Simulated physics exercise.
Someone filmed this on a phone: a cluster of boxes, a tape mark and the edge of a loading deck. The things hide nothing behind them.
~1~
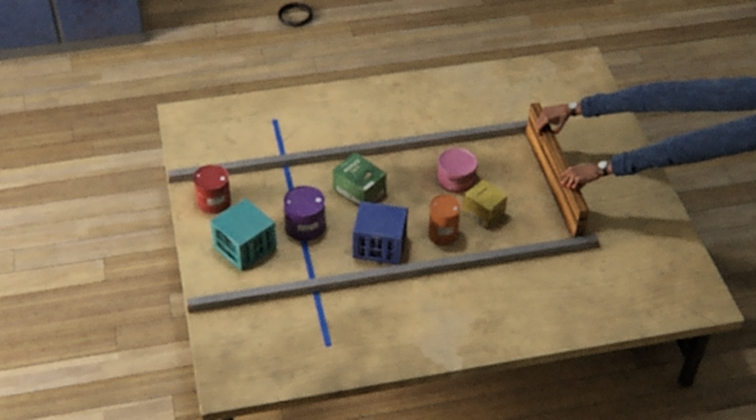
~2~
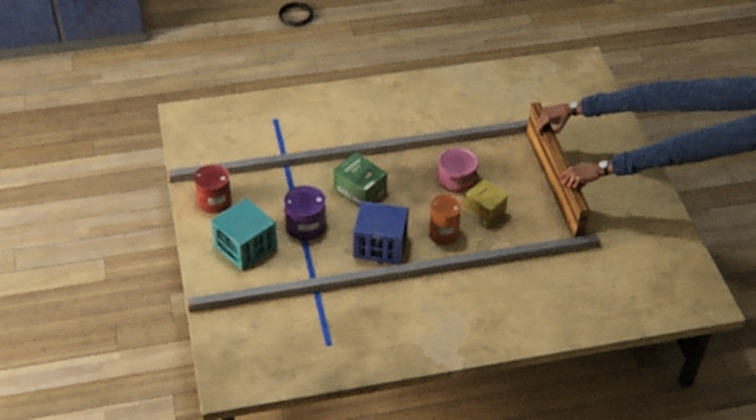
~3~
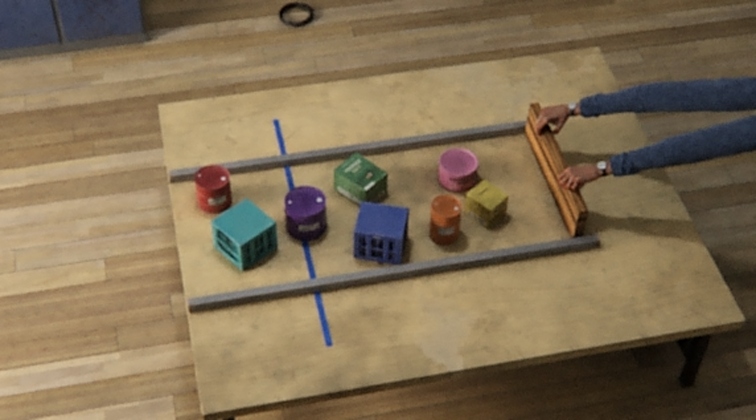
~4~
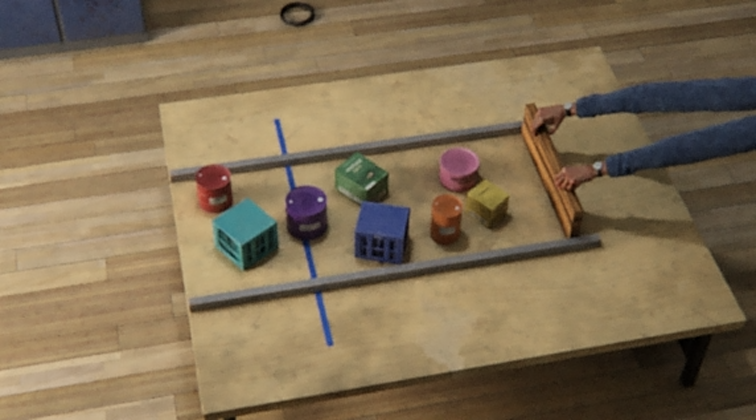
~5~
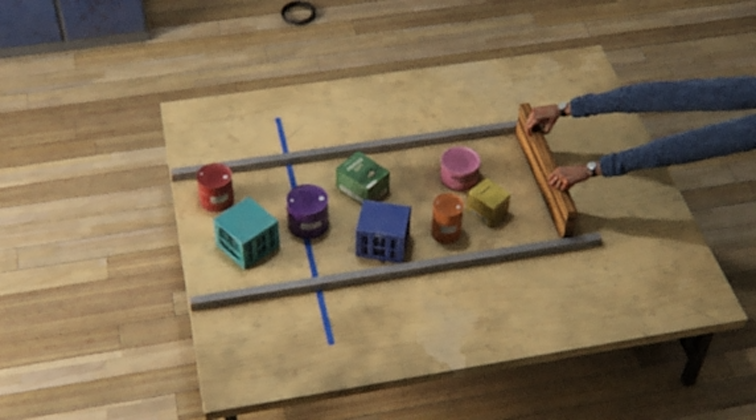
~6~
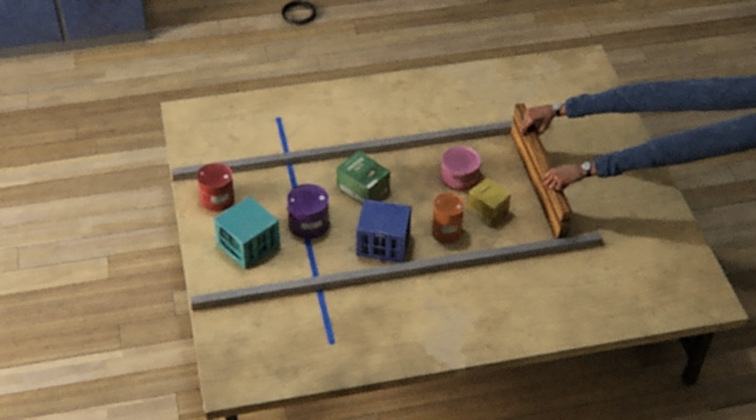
To begin with, two hands grip a wooden plank at the right end of a table, with colourful canisters, crates and boxes spread between two grey rails and across a blue tape line. The hands then slide the plank slightly left, still short of the yellow box, while the objects stay put.
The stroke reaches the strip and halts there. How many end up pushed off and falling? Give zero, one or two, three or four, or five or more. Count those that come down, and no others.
The drop count fails to reach one.
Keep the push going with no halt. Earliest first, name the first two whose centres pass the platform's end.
Earliest first: Turquoise crate, red canister.
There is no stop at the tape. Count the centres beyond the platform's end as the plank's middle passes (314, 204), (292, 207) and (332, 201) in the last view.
Respectively 0, 0 and 0.
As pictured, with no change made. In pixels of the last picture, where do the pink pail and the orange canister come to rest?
About (280, 198), and the other about (295, 242).
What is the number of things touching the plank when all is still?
Counting them up gives 3.
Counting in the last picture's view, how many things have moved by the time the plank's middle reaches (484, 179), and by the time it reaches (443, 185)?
The first count is 2, and then it's 3.
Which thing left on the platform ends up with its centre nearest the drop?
That would be the turquoise crate.
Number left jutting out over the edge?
That adds up to 0.
Soon after, none off yet; red canister at rest near (216, 187); turquoise crate at rest near (247, 232); purple canister at rest near (308, 211).
Then, none off yet; red canister at rest near (216, 187); turquoise crate at rest near (247, 232); purple canister at rest near (305, 212).
At rest, the number that fall off is zero.
